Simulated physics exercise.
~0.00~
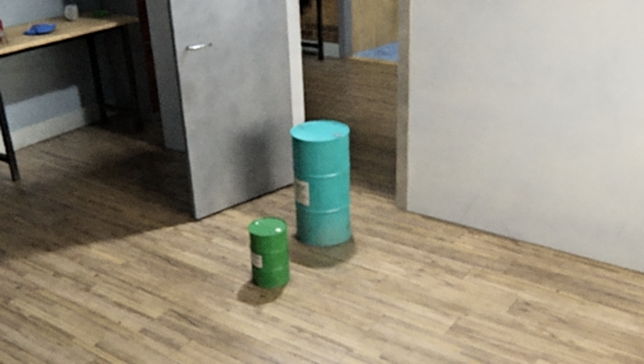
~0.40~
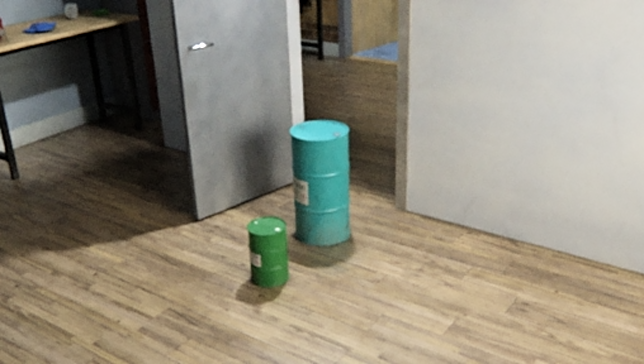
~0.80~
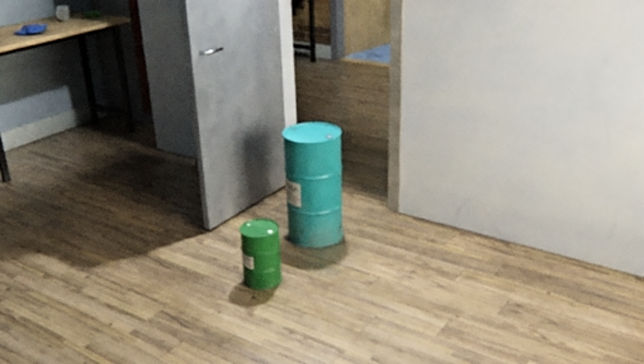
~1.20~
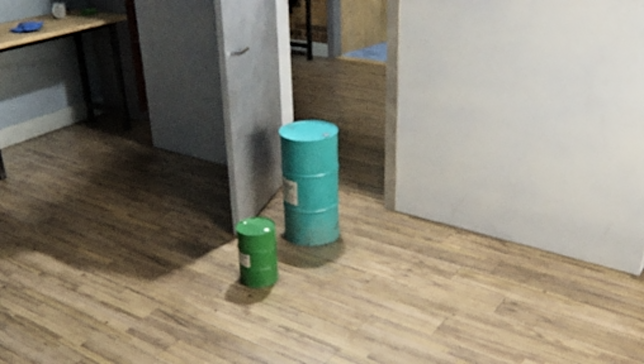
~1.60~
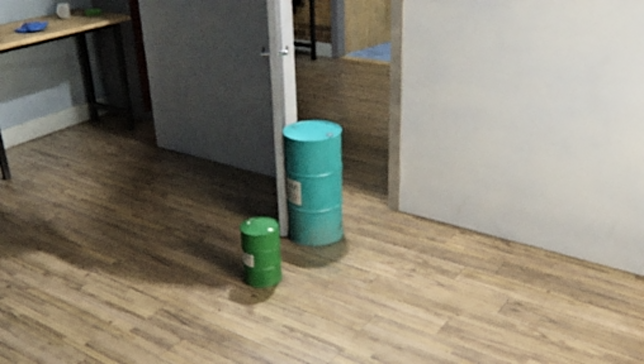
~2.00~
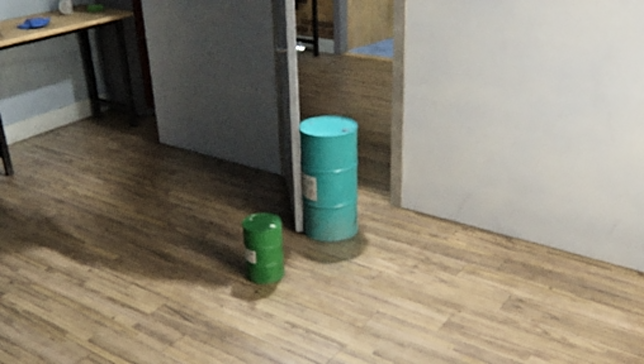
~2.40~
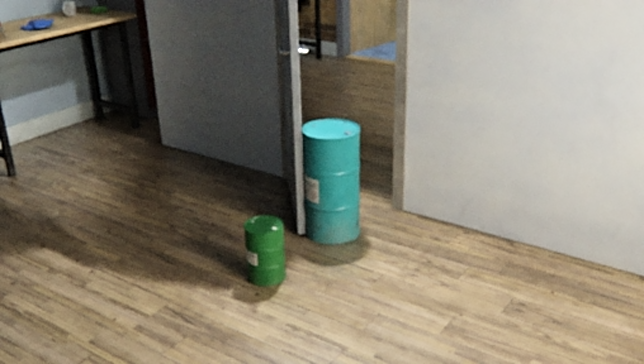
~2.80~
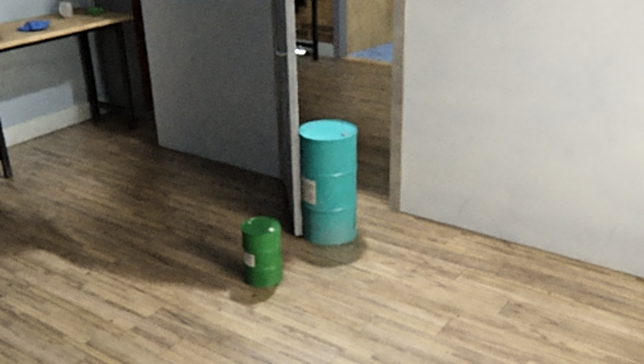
The footage shows an open gray door swinging toward a turquoise drum that stands upright near the doorway, behind a smaller green canister. The door reaches the drum and nudges it slightly to the right, then stops against it, still partly open, with both containers upright.
